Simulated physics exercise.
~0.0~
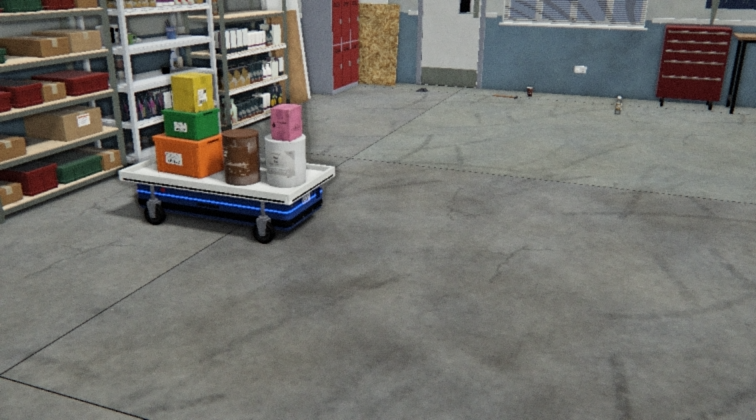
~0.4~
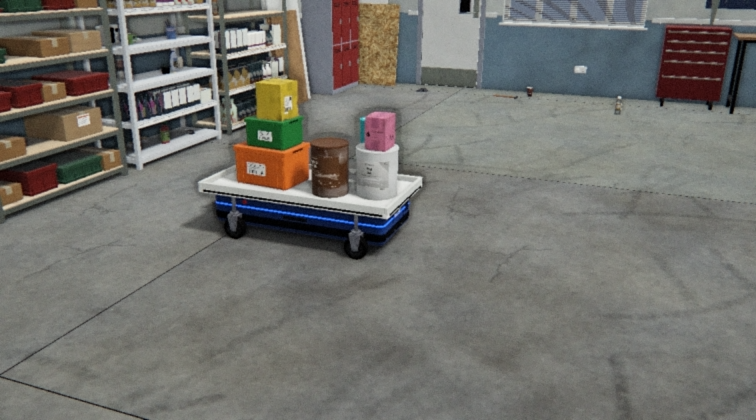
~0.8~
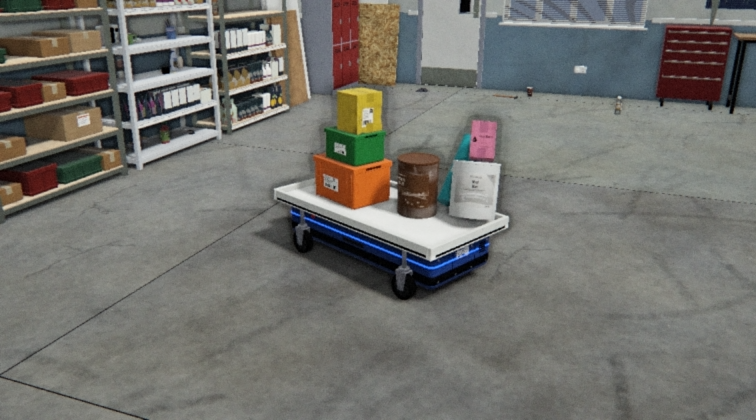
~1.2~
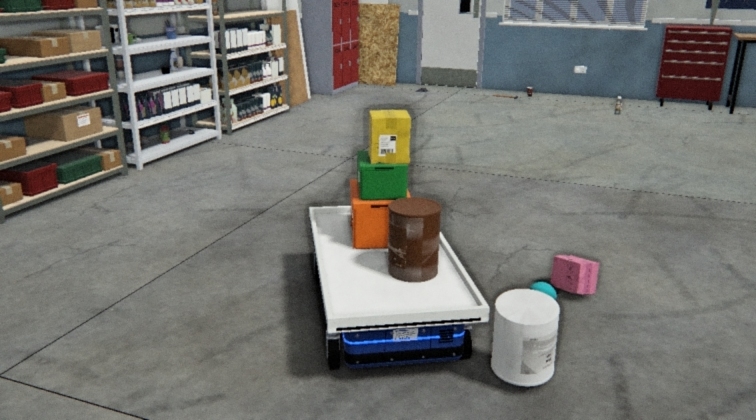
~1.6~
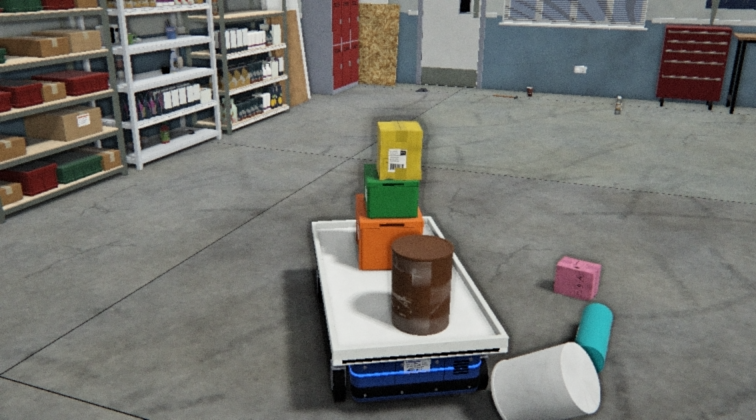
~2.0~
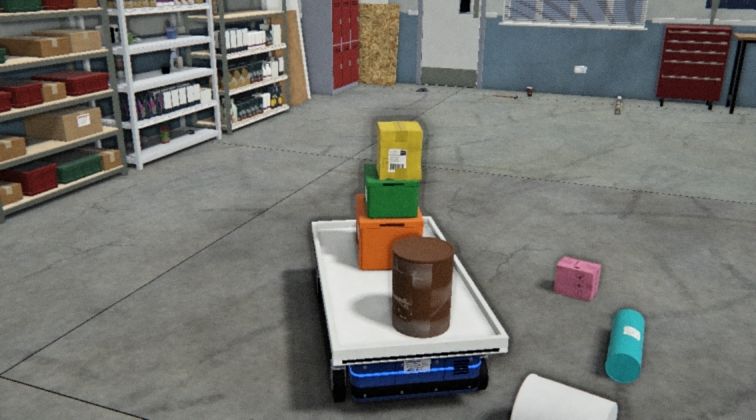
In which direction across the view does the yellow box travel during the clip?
The yellow box moves to the right as it rides on the cart.
